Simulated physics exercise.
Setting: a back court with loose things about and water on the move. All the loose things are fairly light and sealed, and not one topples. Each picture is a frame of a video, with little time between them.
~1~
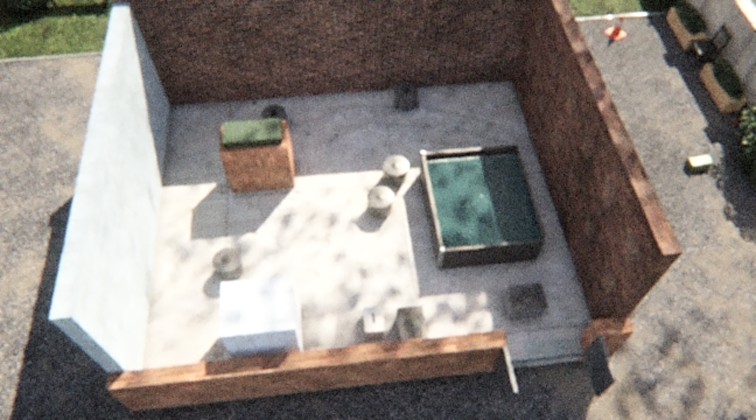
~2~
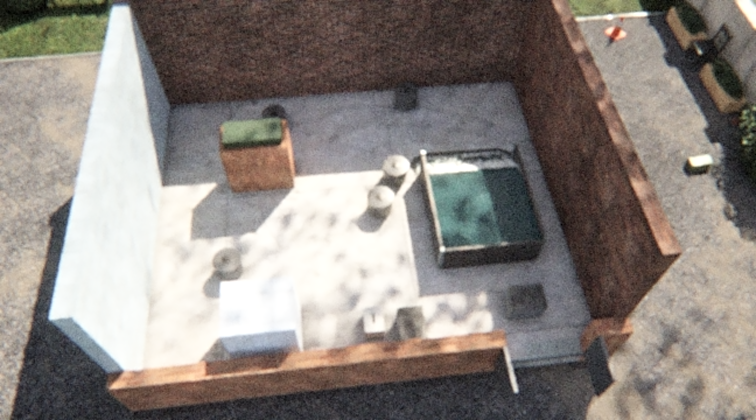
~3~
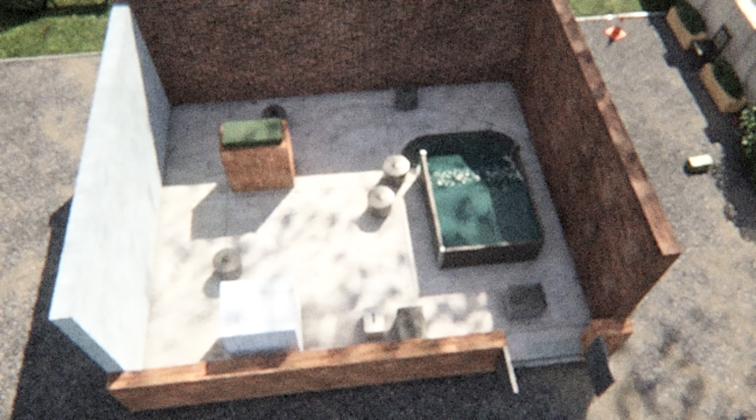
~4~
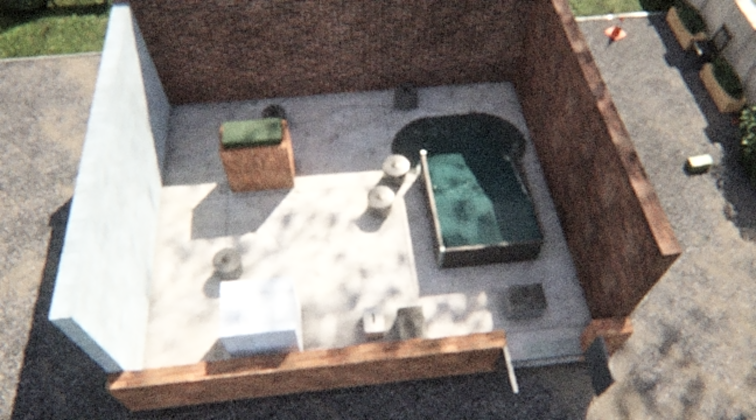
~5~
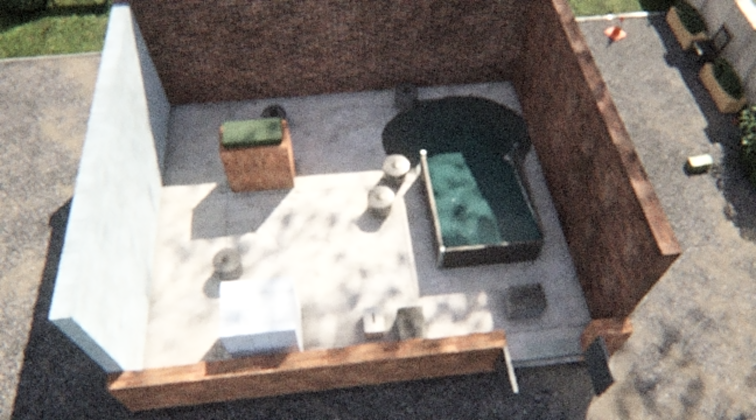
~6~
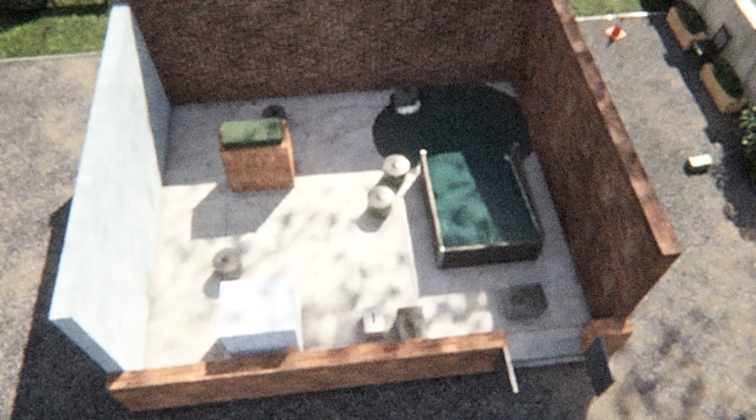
Dark green water spreading from the open far side of a rectangular tank across a walled courtyard floor, reaching a small drum.
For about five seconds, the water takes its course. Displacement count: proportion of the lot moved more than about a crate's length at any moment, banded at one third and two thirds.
Smaller than a third.
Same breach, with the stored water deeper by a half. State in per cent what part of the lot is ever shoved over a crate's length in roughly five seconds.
20 per cent or so.
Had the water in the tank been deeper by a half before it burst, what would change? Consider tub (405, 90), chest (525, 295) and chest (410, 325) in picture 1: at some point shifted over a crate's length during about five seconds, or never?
Order as given: Displaced that much; not past it; not past it.
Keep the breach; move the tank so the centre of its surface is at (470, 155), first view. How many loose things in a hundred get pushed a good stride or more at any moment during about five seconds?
Roughly 20 per cent.
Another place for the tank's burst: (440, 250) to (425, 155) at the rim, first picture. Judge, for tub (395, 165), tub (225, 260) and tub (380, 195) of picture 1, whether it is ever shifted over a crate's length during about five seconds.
Listed in turn, ends up that far off, ends up that far off, ends up that far off.
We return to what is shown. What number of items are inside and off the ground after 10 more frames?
The answer is 1.
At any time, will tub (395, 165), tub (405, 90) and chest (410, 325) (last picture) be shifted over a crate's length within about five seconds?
Here's how it goes one after another: Remained close, traveled a good way and remained close.
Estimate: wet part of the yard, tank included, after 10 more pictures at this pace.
I'd put it near 30 percent.
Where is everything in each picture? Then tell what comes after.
The first frame shows a tub at (406, 91) rests on the ground; a tub at (395, 165) rests on the ground; 0 of 8 have shifted.
The second frame shows a tub at (406, 91) rests on the ground; a tub at (395, 165), on the bottom; 0 of 8 have shifted.
The third frame shows a tub at (406, 91) rests on the ground; a tub at (395, 165), on the bottom; 0 of 8 have shifted.
The fourth frame shows a tub at (406, 91), on the bottom; a tub at (395, 165) rests on the ground; 0 of 8 have shifted.
The fifth frame shows a tub at (406, 91) rests on the ground; a tub at (395, 165), on the bottom; 0 of 8 have shifted.
The sixth frame shows a tub at (406, 91) rests on the ground; a tub at (395, 165) rests on the ground; 0 of 8 have shifted.
A moment on, 0 of 8 are well off their spots; 0 afloat.
Next, 1 of 8 are well off their spots; 1 afloat.
Later, 2 of 8 are well off their spots; 0 afloat.
In the end, 2 of 8 are well off their spots, and 2 have been at some point; 1 afloat.
